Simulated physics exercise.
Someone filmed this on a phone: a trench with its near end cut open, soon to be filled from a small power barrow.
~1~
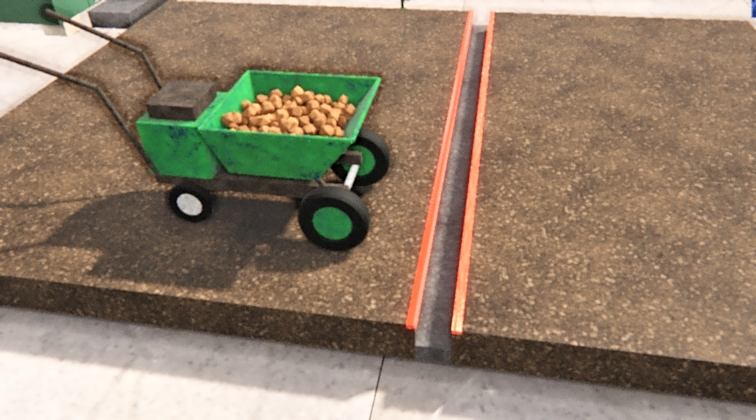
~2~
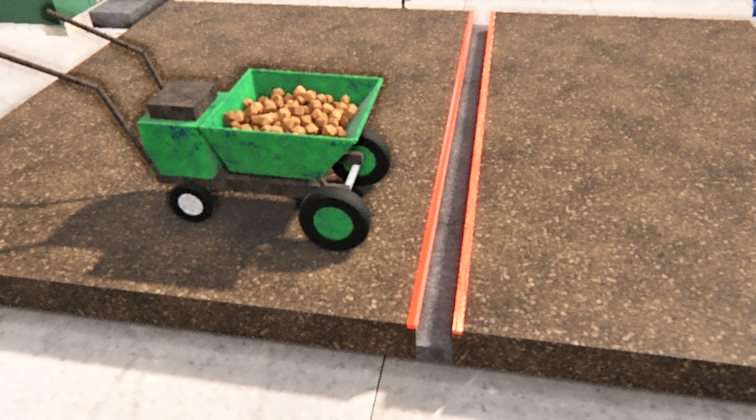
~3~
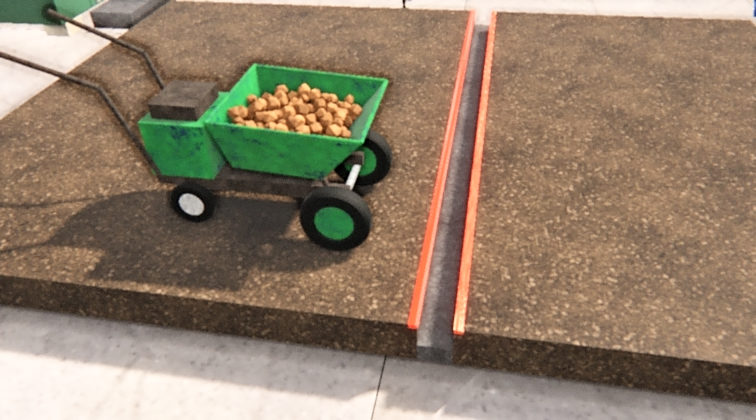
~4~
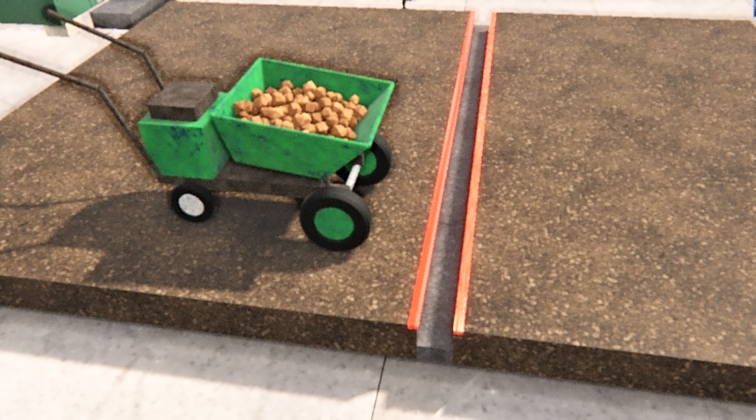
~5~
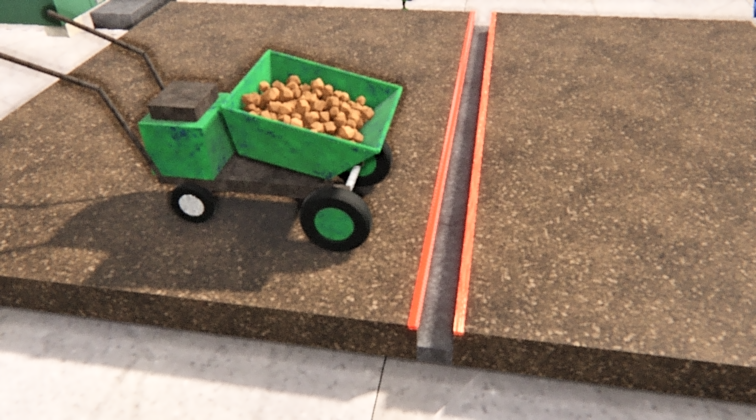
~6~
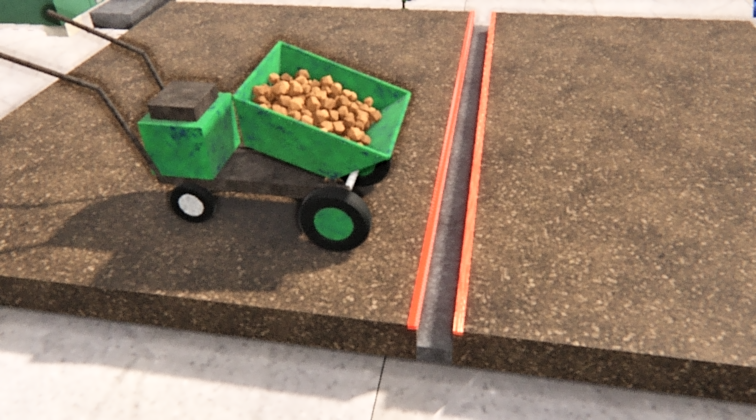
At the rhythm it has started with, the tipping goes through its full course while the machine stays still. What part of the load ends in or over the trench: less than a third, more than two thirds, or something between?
Okay, so the amount in the trench ends inside the middle band of one-third to two-thirds.
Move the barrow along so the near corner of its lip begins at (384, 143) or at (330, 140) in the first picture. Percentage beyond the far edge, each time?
About 80 % and about 20 %.
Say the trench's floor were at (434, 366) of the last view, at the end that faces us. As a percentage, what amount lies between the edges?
Close to 60 per cent, I reckon.
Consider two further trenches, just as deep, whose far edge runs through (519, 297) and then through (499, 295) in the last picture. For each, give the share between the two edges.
100 % then 90 %, roughly.
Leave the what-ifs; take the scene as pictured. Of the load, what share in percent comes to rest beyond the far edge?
Around 40 %.
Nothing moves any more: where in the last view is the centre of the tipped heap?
Somewhere around (461, 219) in the final view.
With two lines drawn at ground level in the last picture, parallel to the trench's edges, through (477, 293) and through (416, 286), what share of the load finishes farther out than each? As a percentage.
The first comes to 30 per cent, the second to 100 per cent.
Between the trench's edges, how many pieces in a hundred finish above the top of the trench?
Roughly 35 %.
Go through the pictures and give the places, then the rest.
Lip of the skip at (352, 141), level; top of the load at (283, 115), clay clods; first edge of the trench at (419, 286); far edge at (461, 291), the trench under half as wide as the skip, and about as deep as wide, in the first frame.
Lip of the skip at (354, 142), level; top of the load at (285, 114), in the second frame.
Lip of the skip at (360, 143), tipped barely; top of the load at (289, 112), in the third frame.
Lip of the skip at (368, 147), tipped a little; top of the load at (280, 112), in the fourth frame.
Lip of the skip at (377, 152), tipped a little; top of the load at (276, 108), in the fifth frame.
Lip of the skip at (387, 158), tipped clearly; top of the load at (285, 102); first edge of the trench at (420, 286); far edge at (463, 291), in the sixth frame.
Soon after the last picture, skip tipped steeply; all in the skip.
A little later, skip tipped right over; nearly all in the skip; a small part in or heaped over the trench; a stray few beyond it; a stray few falling.
Later still, skip tipped right over; about a quarter in the skip; about a third in or heaped over the trench; about a third beyond it.
By the end, skip tipped right over; a stray few in the skip; a stray few short of the trench; about half in or heaped over the trench; about a third beyond it.
